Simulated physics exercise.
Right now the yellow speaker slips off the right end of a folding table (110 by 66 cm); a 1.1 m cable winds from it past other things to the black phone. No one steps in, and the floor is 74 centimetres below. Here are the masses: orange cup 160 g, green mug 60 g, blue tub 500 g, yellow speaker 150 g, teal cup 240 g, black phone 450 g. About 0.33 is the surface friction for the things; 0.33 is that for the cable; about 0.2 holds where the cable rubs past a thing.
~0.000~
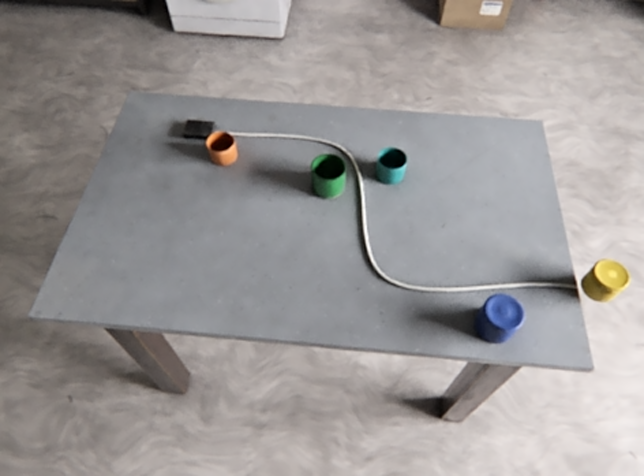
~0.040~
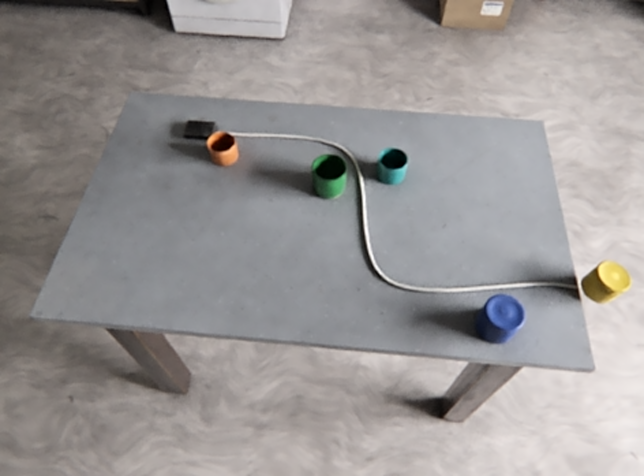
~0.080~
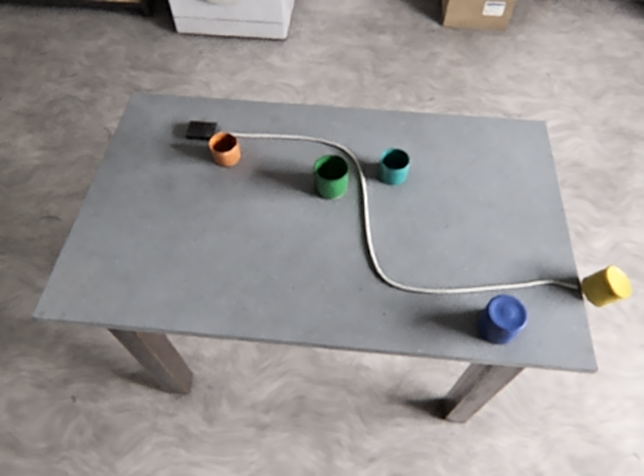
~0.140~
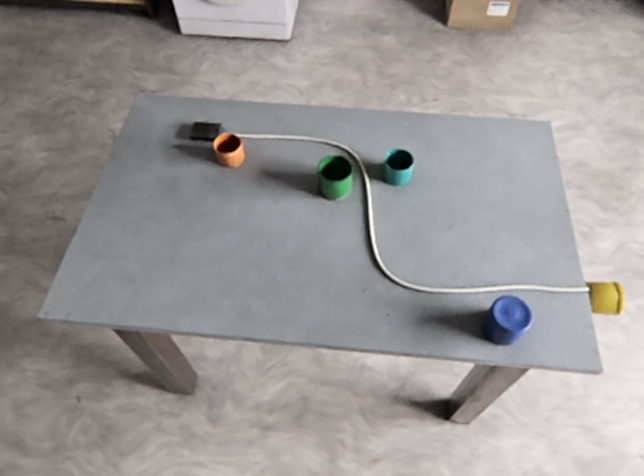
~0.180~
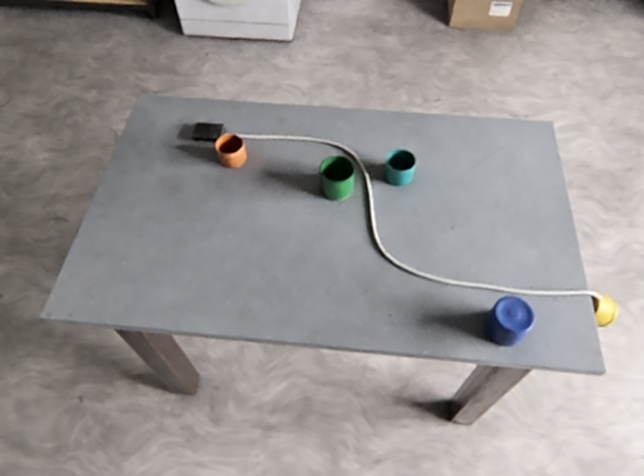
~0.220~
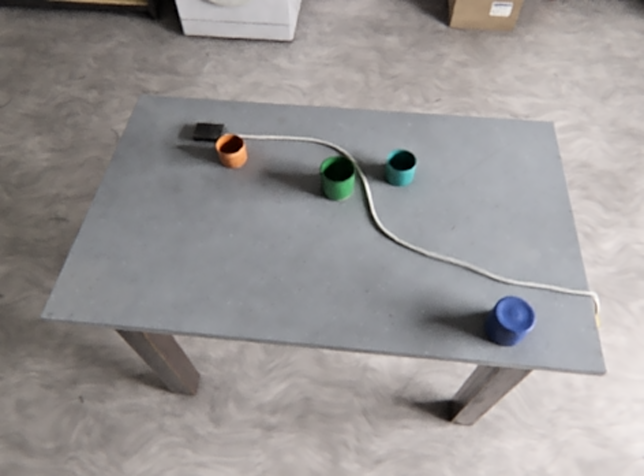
On a grey table, a yellow cylinder tips over the right edge, pulling the cable.
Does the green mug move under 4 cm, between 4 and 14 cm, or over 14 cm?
Under 4 cm.
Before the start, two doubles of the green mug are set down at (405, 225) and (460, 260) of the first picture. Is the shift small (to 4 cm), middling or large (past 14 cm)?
First: A moderate shift; second: A big shift.
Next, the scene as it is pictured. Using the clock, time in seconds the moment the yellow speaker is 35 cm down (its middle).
Never.
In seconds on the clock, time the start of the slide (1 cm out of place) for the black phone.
Black phone at about 0.36 s on the clock.
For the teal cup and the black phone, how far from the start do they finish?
In the end the teal cup has moved about 0 cm, while the black phone has moved about 4 cm.
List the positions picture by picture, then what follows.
Green mug (329, 167); cable runs through (530, 284) (422, 289) (364, 223) (345, 151) (260, 135), in the first picture.
Yellow speaker (613, 275); cable runs through (530, 284) (365, 224) (261, 135), in the second picture.
Yellow speaker (606, 287); cable runs through (530, 284) (367, 224) (263, 136), in the third picture.
Yellow speaker (603, 298); cable runs through (540, 288) (371, 225) (267, 137), in the fourth picture.
Yellow speaker (594, 308); cable runs through (563, 293) (374, 227) (269, 137), in the fifth picture.
Green mug (338, 169); cable runs through (592, 294) (481, 271) (384, 230) (269, 137), in the sixth picture.
At 0.5 s, the cable's tail end at (236, 143); yellow speaker over the edge, black phone 4 cm off its start.
At 0.7 s, the cable's tail end at (236, 143); yellow speaker over the edge, black phone 4 cm off its start.
At 1.0 s, the cable's tail end at (237, 144); yellow speaker over the edge, black phone 4 cm off its start at (222, 135).
At 1.2 s, the cable's tail end at (237, 144); yellow speaker over the edge, black phone 4 cm off its start.
At 2.4 s, the cable's tail end at (237, 144); green mug 1 cm off its start at (337, 171), yellow speaker over the edge, black phone 4 cm off its start at (222, 135).
